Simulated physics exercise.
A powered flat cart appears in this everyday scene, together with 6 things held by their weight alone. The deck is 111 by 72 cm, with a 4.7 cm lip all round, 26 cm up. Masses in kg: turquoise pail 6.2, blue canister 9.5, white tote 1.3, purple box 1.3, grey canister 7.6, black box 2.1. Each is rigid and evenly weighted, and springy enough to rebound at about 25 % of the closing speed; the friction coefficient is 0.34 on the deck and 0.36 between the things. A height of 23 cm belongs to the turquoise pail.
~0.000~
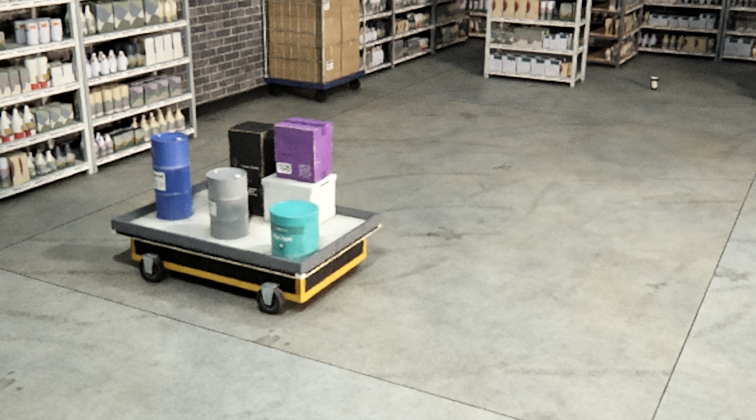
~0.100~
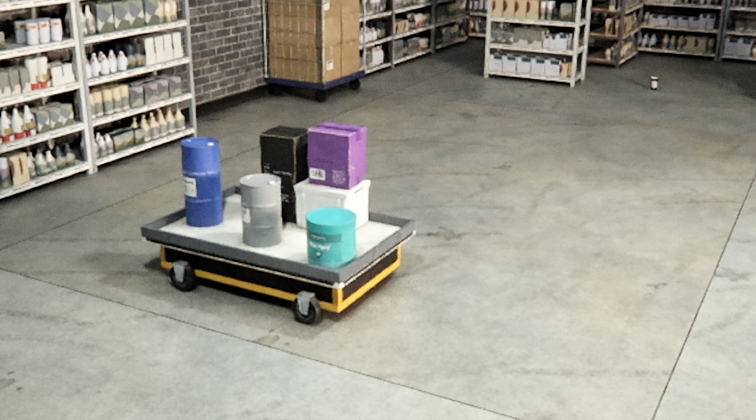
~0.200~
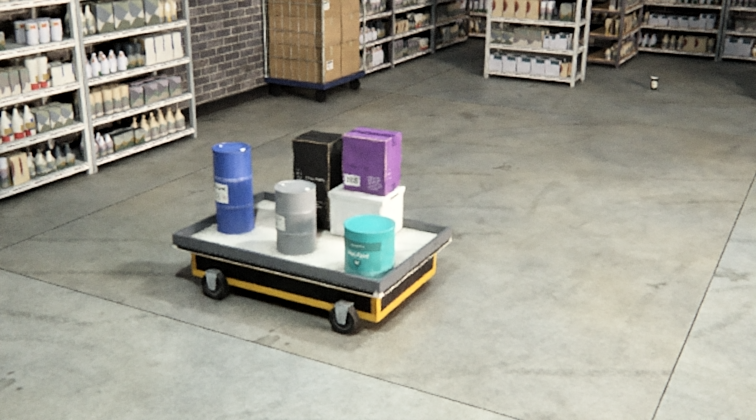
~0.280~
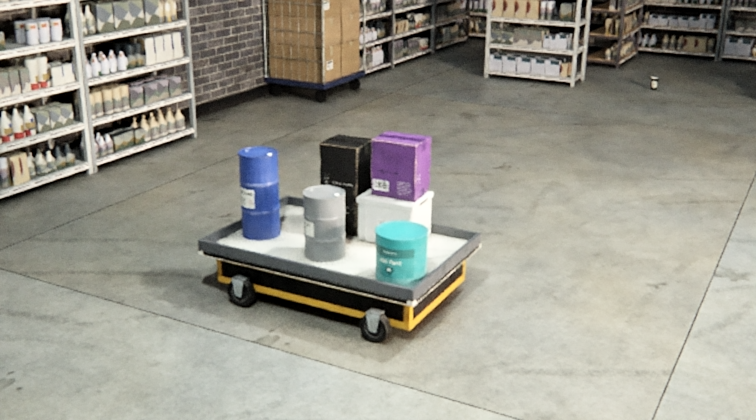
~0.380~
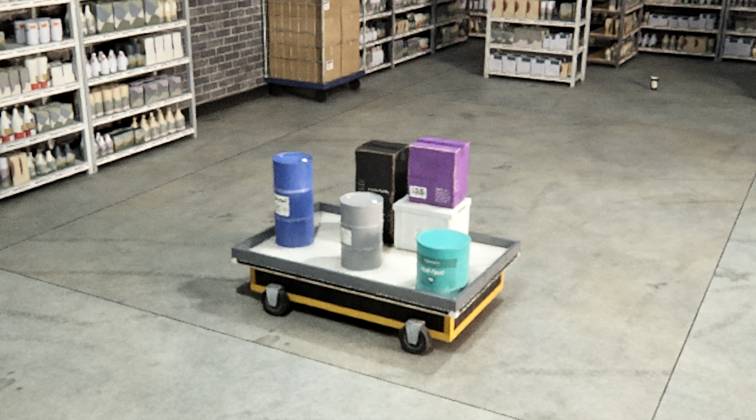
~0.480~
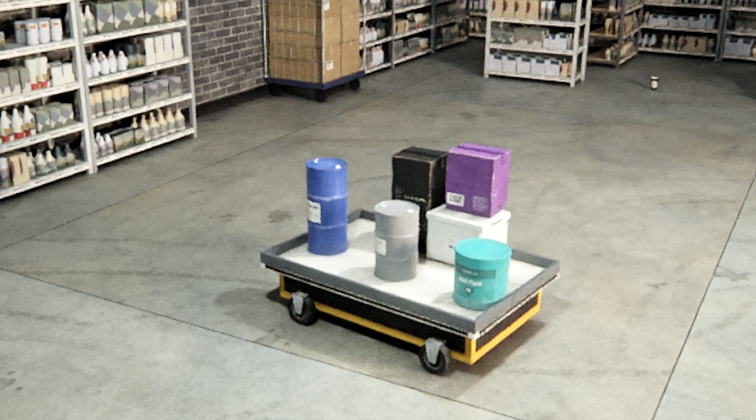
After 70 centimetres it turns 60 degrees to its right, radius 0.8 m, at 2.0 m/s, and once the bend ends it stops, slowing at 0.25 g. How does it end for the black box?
It'll keel over.
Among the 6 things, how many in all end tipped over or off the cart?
So, 4 in all.
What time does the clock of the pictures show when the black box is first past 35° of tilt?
0.8 s, roughly.
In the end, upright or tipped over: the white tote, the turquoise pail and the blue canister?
Outcome noted - the white tote survives without falling, the turquoise pail ends up fallen, the blue canister survives without falling.
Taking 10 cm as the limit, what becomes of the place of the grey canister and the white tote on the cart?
Grey canister: Is displaced. White tote: Remains in place.
After 0.68 s, cart 136 cm along, turned 37°; purple box now off the cart; black box 21° off upright near (492, 225); turquoise pail moved 43 cm.
After 0.88 s, cart 176 cm along, turned 59°; black box now off the cart; turquoise pail 16° off upright; grey canister 6° off upright.
After 1.18 s, cart 228 cm along, turned 60°; turquoise pail 49° off upright; grey canister 41° off upright; blue canister moved 16 cm.
After 1.48 s, cart 257 cm along, turned 60°; grey canister on its side; turquoise pail on its side; blue canister moved 16 cm.
In the end (2.7 s), off the cart and tipped over, purple box and black box; toppled on the cart, turquoise pail and grey canister; not toppled but over 10 cm from the start, blue canister; the last one under 10 cm from the start.
